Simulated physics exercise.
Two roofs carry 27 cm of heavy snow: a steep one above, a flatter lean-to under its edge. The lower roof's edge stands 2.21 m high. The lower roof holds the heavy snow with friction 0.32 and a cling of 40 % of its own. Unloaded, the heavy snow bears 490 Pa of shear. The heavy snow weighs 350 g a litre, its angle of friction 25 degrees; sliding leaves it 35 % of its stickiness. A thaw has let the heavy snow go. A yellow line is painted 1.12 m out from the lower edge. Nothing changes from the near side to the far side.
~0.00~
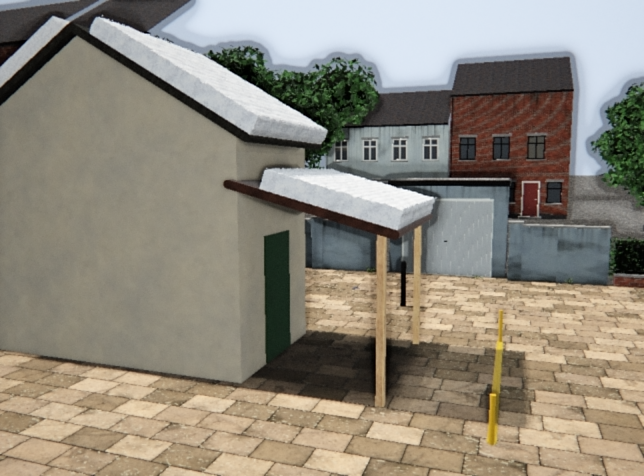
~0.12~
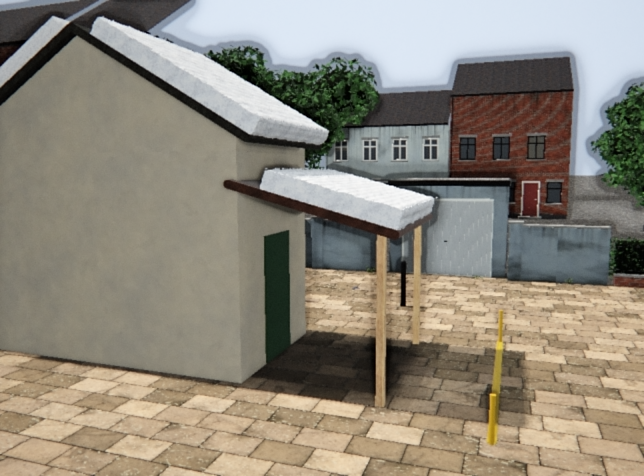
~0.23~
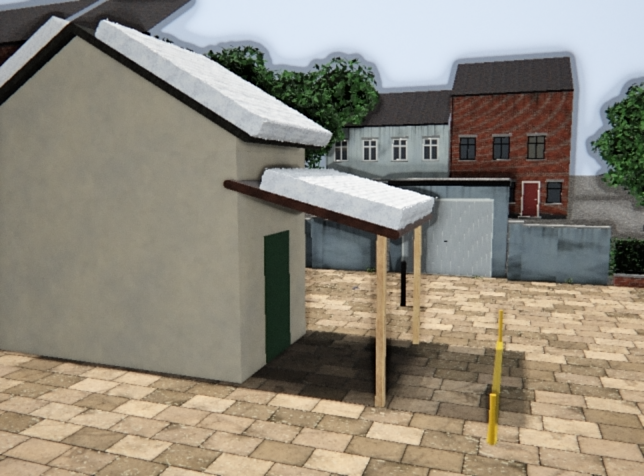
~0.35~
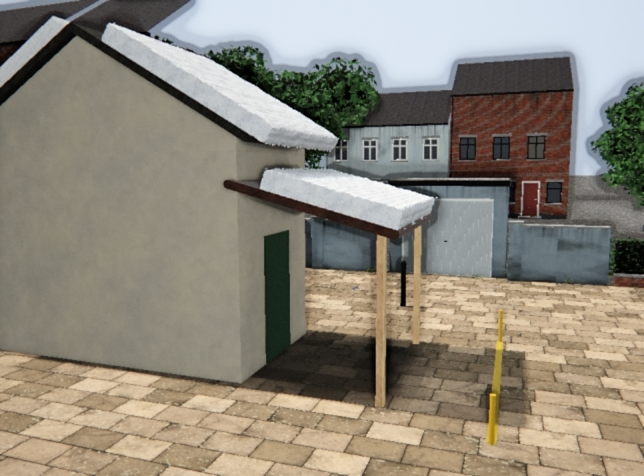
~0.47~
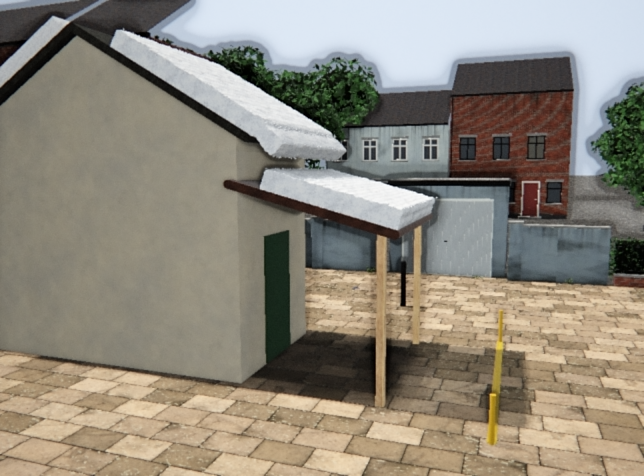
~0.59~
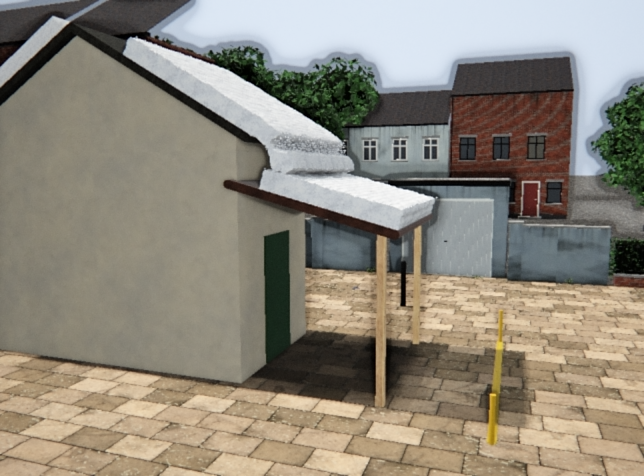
Thick snow slowly sliding down the steep upper roof of a beige building, overhanging its edge, then cracking and sagging onto the snow-covered lean-to.
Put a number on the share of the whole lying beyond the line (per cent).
Close to 42 per cent.
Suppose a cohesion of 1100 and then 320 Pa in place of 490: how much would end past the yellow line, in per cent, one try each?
In that order: 16 %, 50 %.
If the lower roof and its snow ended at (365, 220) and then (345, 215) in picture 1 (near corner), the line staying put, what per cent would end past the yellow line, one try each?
In that order: 45 %, 50 %.
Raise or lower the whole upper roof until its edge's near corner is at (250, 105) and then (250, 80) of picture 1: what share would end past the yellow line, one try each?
In that order: 55 %, 60 %.
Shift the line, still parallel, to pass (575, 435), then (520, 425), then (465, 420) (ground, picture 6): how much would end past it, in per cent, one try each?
In turn about 20 %, 35 %, 50 %.
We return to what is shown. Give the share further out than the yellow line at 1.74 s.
Some 0 per cent.
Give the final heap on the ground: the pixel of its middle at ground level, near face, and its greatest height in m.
Around (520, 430); it stands about 0.4 m.
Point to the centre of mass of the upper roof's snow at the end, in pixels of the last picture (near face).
Near (490, 354).
After 1.12 s, none is below the lower edge and 0 % is past the line.
After 1.74 s, 18 % is below the lower edge and 0 % is past the line.
After 2.37 s, 64 % is below the lower edge and 36 % is past the line.
After 3.00 s, 71 % is below the lower edge and 42 % is past the line.
After 3.80 s, 72 % is below the lower edge and 42 % is past the line.
